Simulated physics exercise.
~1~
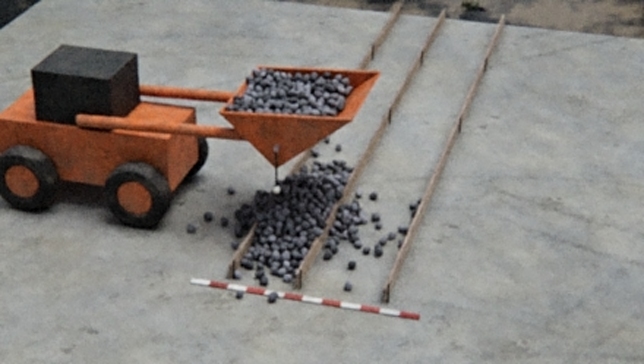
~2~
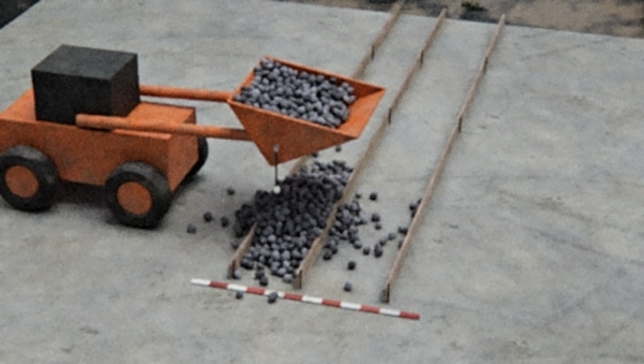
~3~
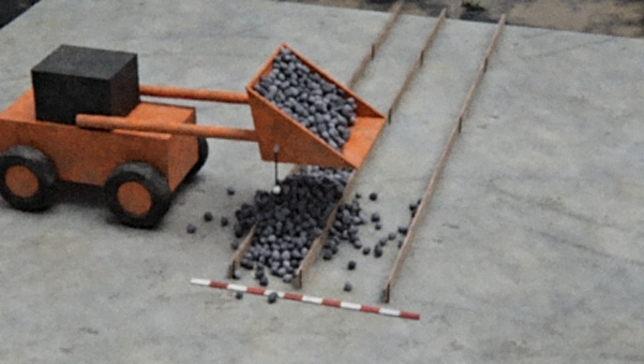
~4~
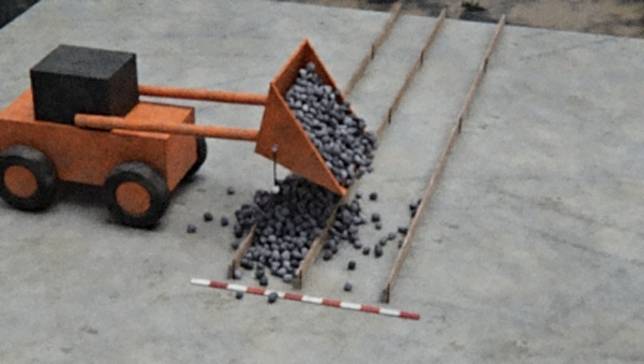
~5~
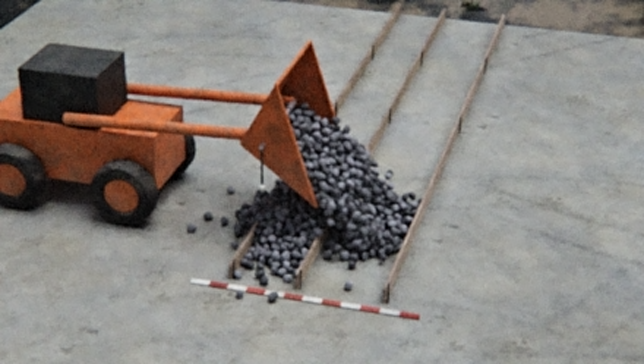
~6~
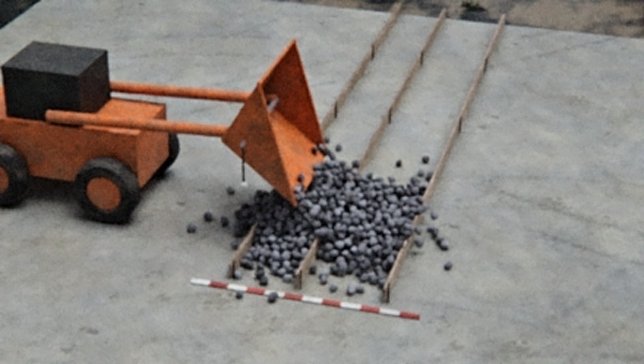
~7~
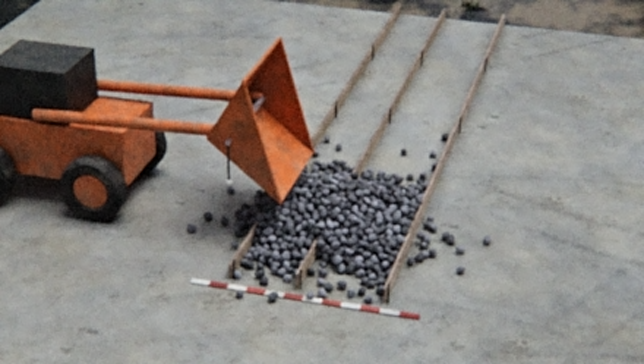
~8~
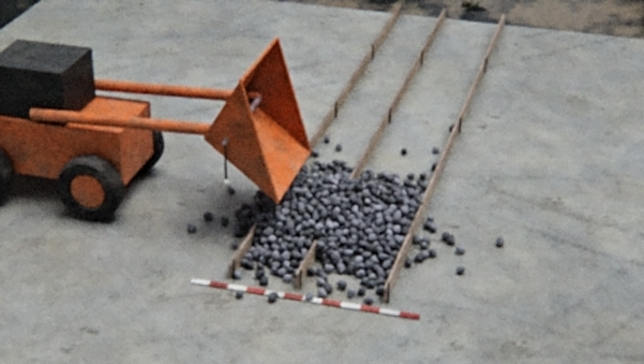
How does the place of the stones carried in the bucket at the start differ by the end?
At the start they sit up in the raised orange bucket. By the end they lie lower and further right, spread on the floor among the boards, with a few beyond the last board.
